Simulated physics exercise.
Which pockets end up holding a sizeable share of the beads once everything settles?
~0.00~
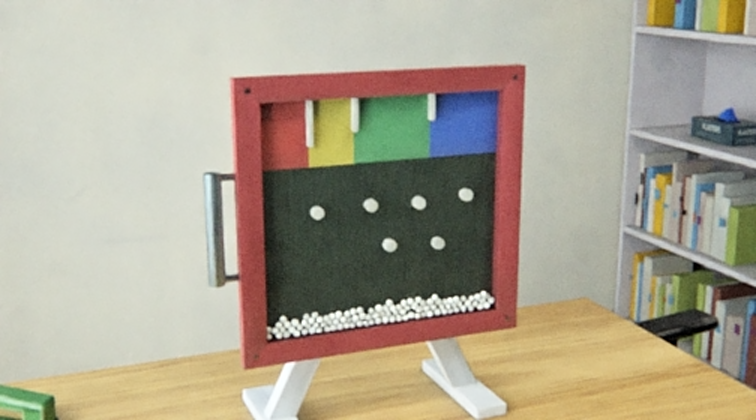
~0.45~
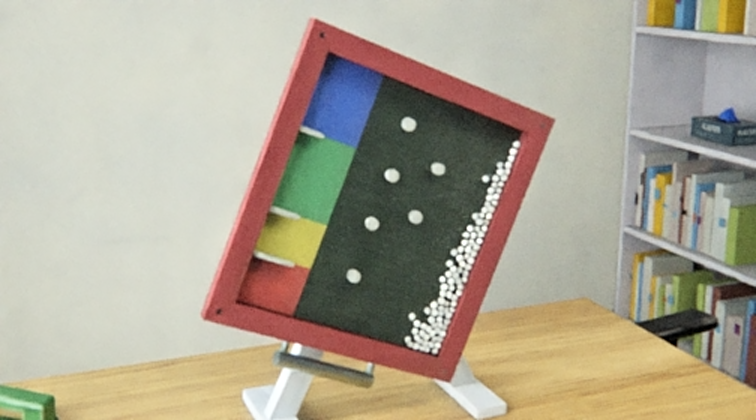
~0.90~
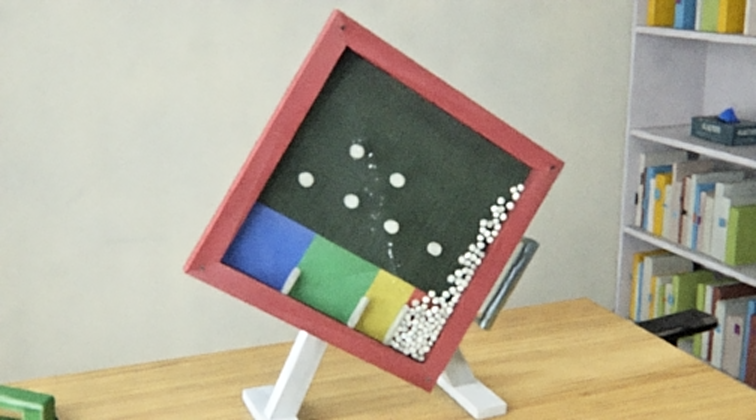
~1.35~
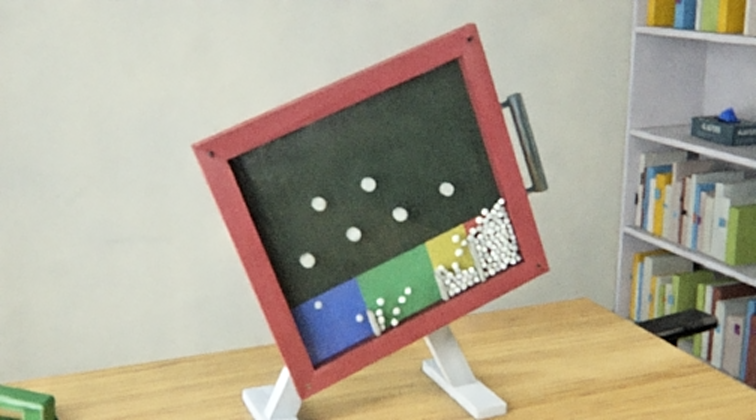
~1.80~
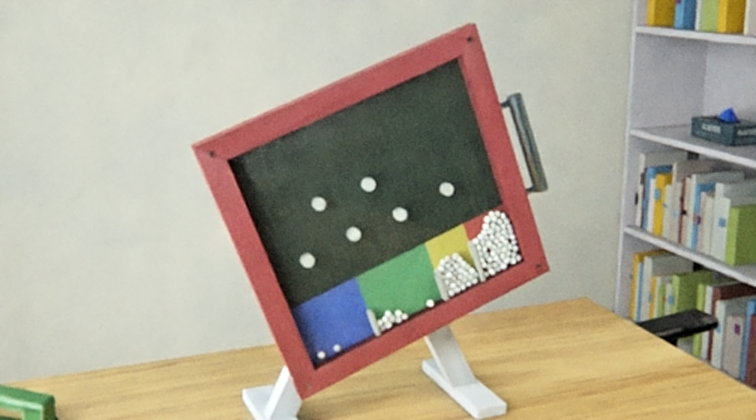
The red and yellow pockets each end up with a sizeable share of the beads. The green pocket gets only a small cluster, and the blue one holds next to nothing.
